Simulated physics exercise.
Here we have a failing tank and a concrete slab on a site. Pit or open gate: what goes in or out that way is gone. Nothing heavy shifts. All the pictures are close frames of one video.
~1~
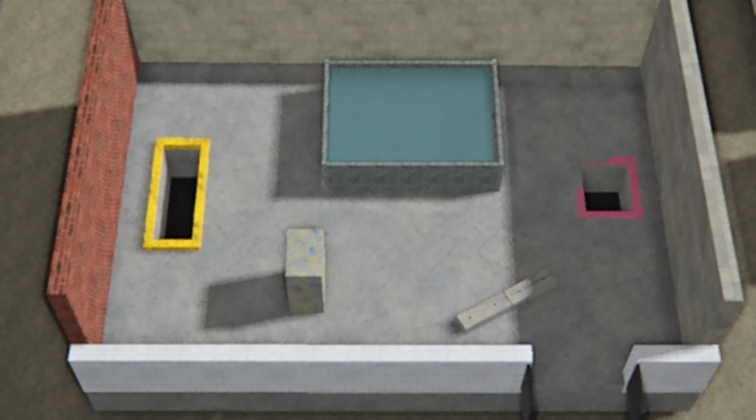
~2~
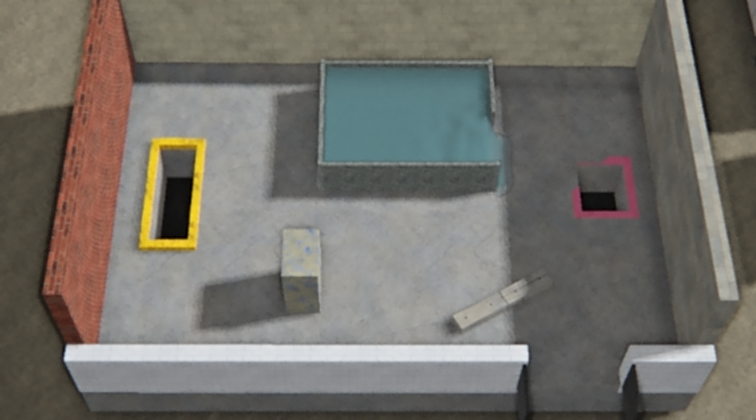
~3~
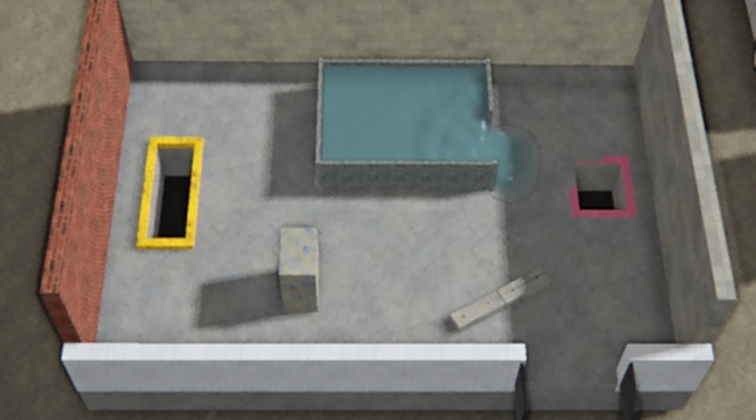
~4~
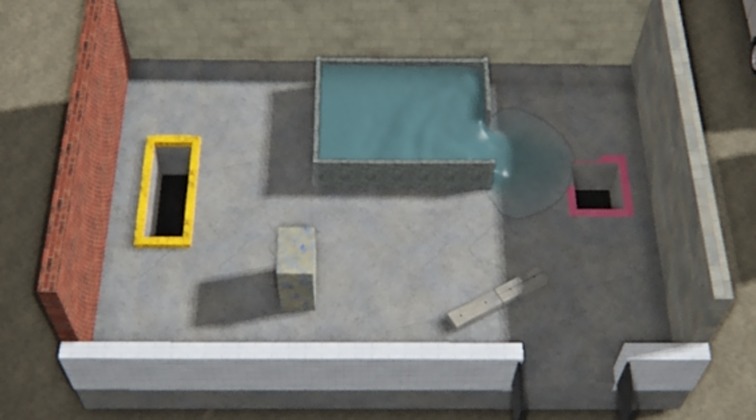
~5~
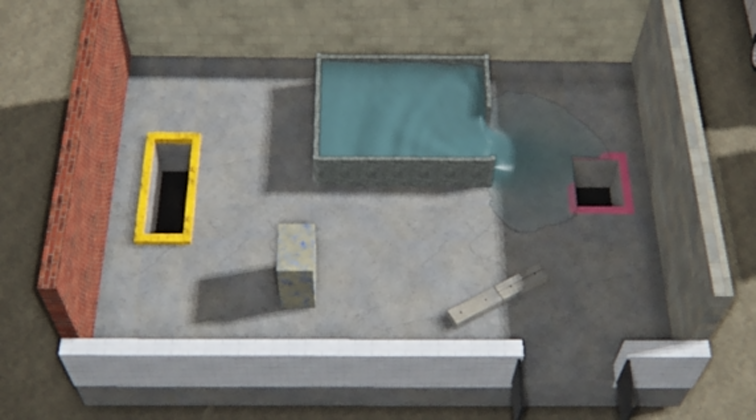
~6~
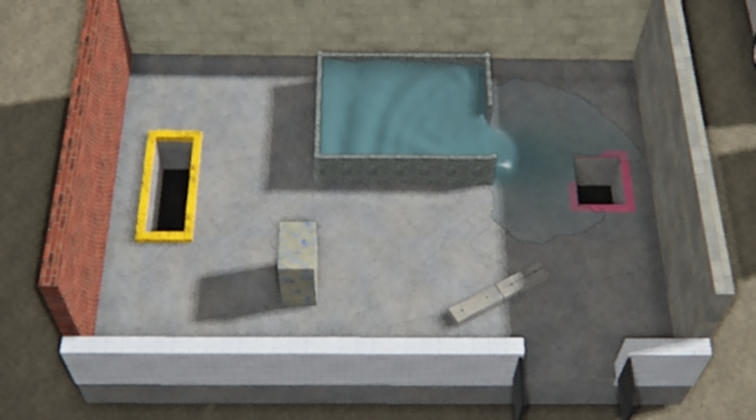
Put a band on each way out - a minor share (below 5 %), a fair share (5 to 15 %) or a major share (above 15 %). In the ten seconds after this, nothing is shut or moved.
As it plays out the gate sits in the middle - five to fifteen per cent; as it plays out the pink pit goes past fifteen per cent; as it plays out the yellow pit never reaches five per cent.
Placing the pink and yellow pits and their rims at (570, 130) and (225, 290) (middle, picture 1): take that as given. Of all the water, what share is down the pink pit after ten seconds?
Out of a hundred parts, 25 go to pink.
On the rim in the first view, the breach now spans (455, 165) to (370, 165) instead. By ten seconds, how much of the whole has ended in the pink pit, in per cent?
Per cent to pink: 14.
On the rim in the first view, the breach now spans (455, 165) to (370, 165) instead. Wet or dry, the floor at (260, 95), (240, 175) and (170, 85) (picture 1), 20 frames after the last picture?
Point 1: Unwetted; point 2: Unwetted; point 3: Unwetted.
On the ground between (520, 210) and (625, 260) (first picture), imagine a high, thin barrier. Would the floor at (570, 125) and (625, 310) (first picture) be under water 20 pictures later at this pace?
In the listed order, the first spot is swamped and the second is swamped.
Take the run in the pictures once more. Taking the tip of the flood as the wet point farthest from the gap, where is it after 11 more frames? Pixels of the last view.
About (677, 363).
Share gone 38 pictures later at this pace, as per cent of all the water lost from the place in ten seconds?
My figure: 65 percent.
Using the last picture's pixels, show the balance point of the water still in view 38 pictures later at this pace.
Around pixel (479, 167).
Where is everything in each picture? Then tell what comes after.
The first picture shows still water in the open tank at (412, 115).
In the second picture, water pours out at (491, 156) and has run to a hidden place.
In the third picture, the front is at (529, 139), out from the gap at (488, 155).
In the fourth picture, water pours out at (486, 155) and has run to (565, 148).
In the fifth picture, the front is at (604, 155), out from the gap at (486, 151).
In the sixth picture, the front is at (635, 153), out from the gap at (487, 149).
A moment on, water covers 20 % of the floor; the gate 0 %, the pink pit 6 %, the yellow pit 0 %.
Next, water covers 25 % of the floor; the gate 0 %, the pink pit 13 %, the yellow pit 0 %.
Then, water covers 30 % of the floor; the gate 0 %, the pink pit 21 %, the yellow pit 0 %.
Later, water covers 45 % of the floor; the gate 2 %, the pink pit 32 %, the yellow pit 0 %.
In the end, water covers 55 % of the floor; the gate 8 %, the pink pit 42 %, the yellow pit 0 %.
